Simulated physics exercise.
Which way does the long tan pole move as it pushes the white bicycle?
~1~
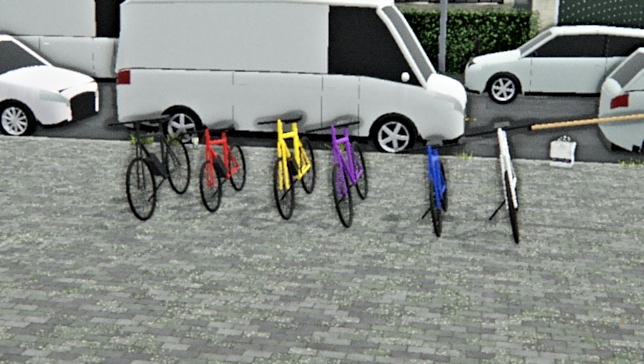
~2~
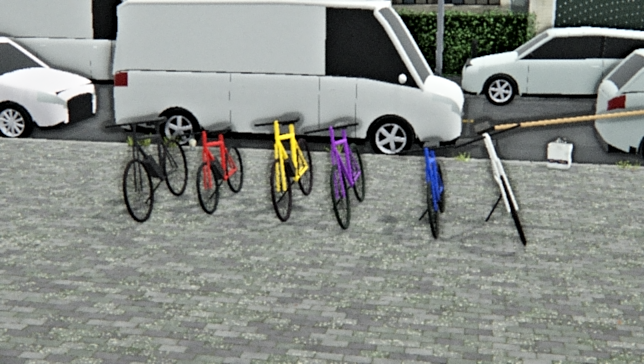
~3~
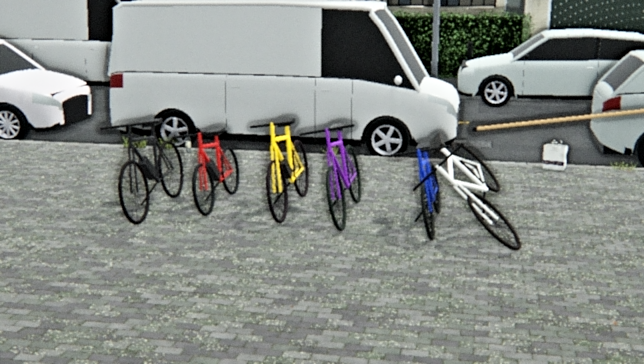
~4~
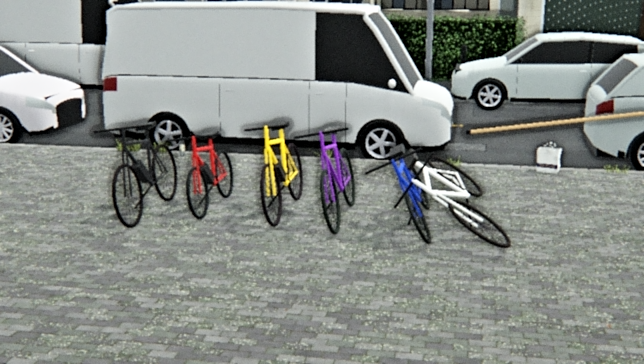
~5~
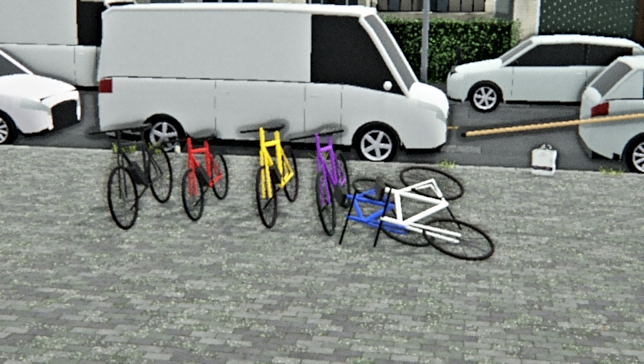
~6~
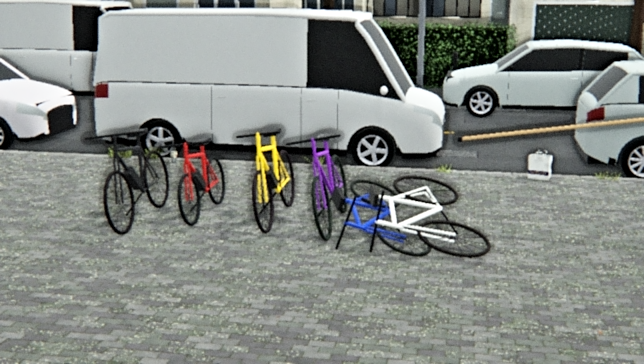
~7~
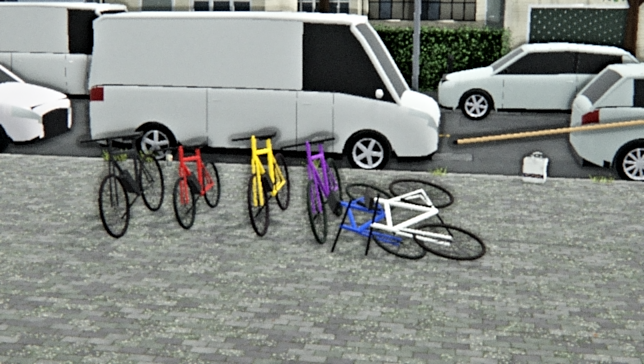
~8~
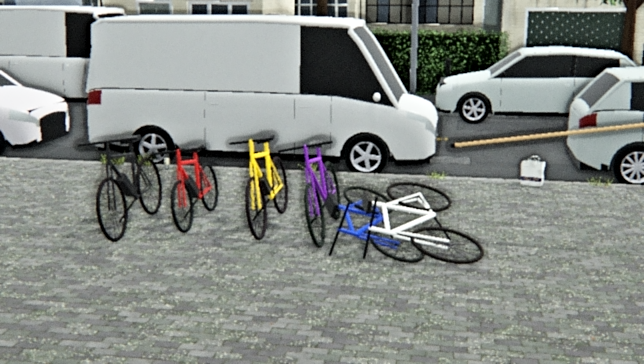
The pole moves to the left, pushing the top of the white bicycle toward the blue one.
